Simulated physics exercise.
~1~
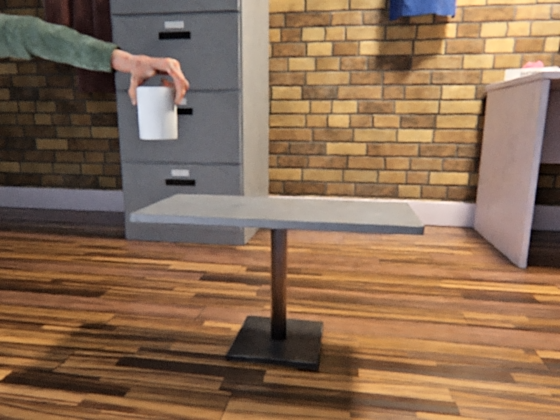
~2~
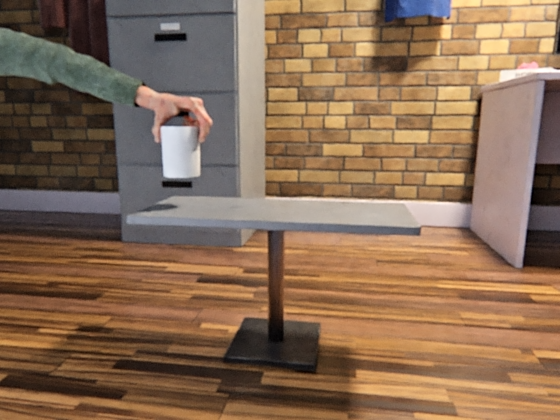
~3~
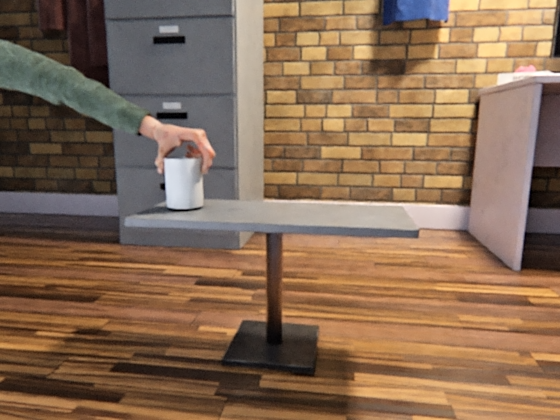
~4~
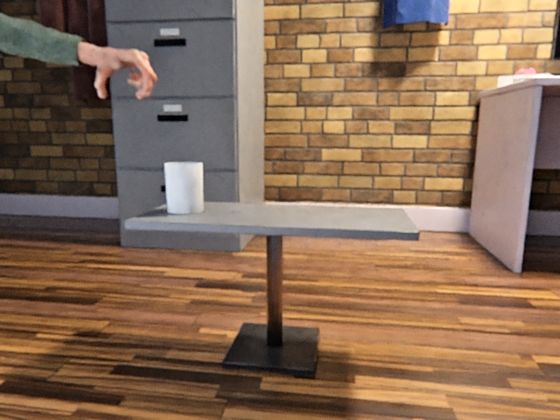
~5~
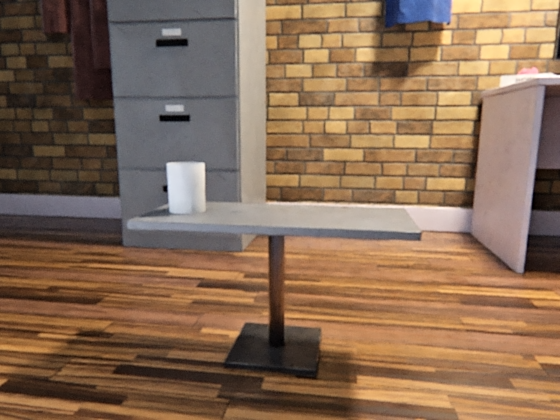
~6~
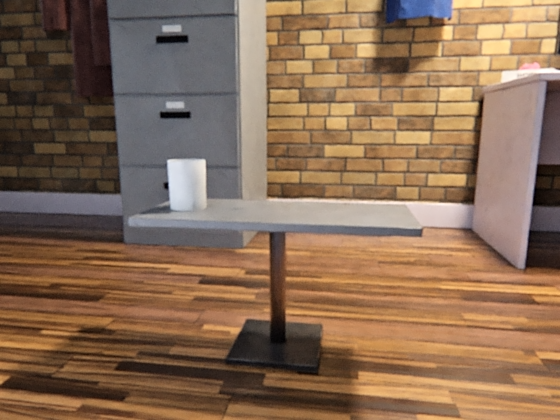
In a room with a brick wall and wooden floor, a hand lowered a white beaker-like container onto the left end of a small grey stand, let go and drew away to the left, and the container stayed upright while the stand kept steady.
